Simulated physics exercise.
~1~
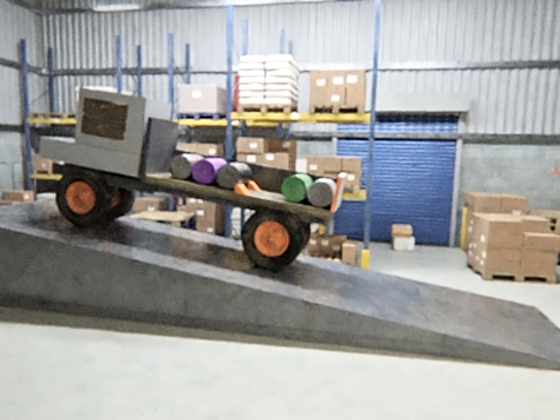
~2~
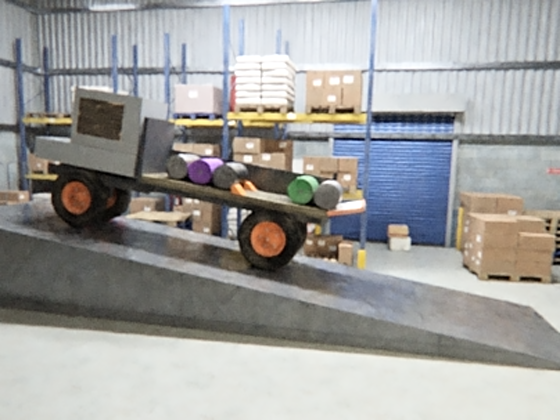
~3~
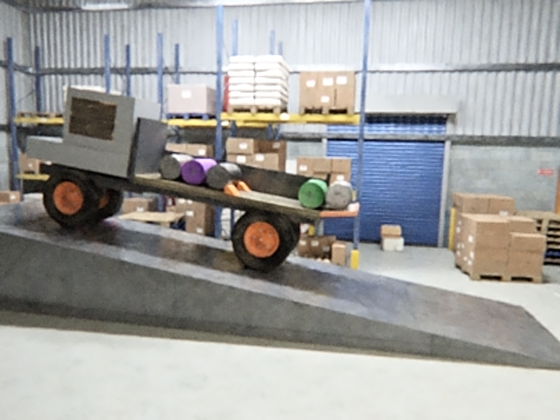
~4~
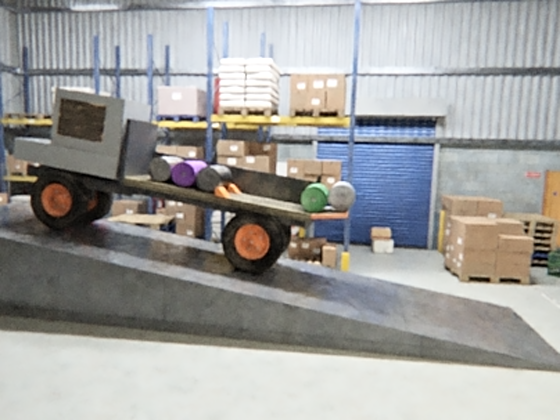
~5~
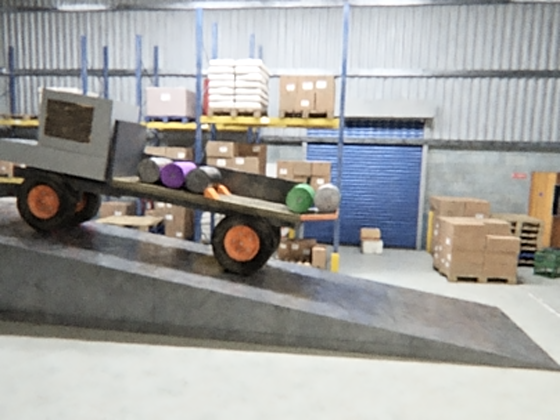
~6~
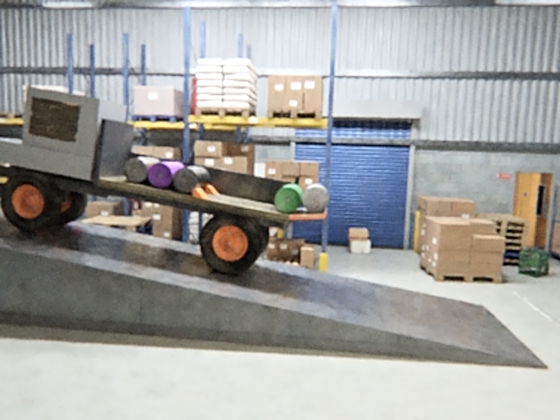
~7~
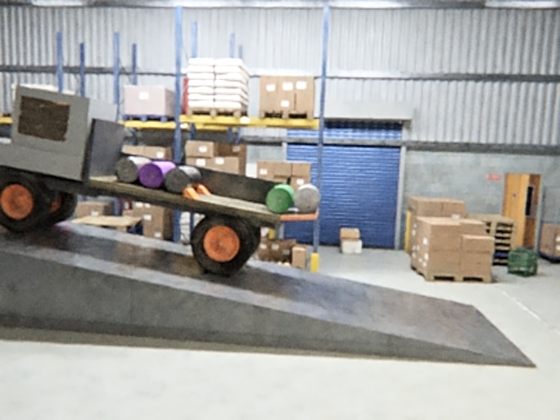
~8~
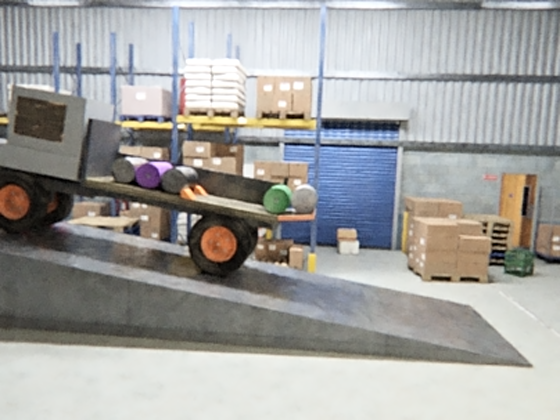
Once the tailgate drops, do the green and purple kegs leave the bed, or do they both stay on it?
They both stay on the bed. The green keg rolls a short way and stops near the open end, while the purple one stays behind the orange chock.
A green keg and the grey one beside it sit near the low right end of a pick-up's flat bed, seen from the side in a warehouse with stacked boxes and a blue shutter. The truck, with a grey cab and orange wheels, stands on a dark ramp sloping down to the right. A purple keg lies between grey ones behind an orange chock. The tailgate drops open, and the green keg rolls a short way right towards it. The view drifts right as the green keg settles near the bed's end, with the purple one still behind the chock.
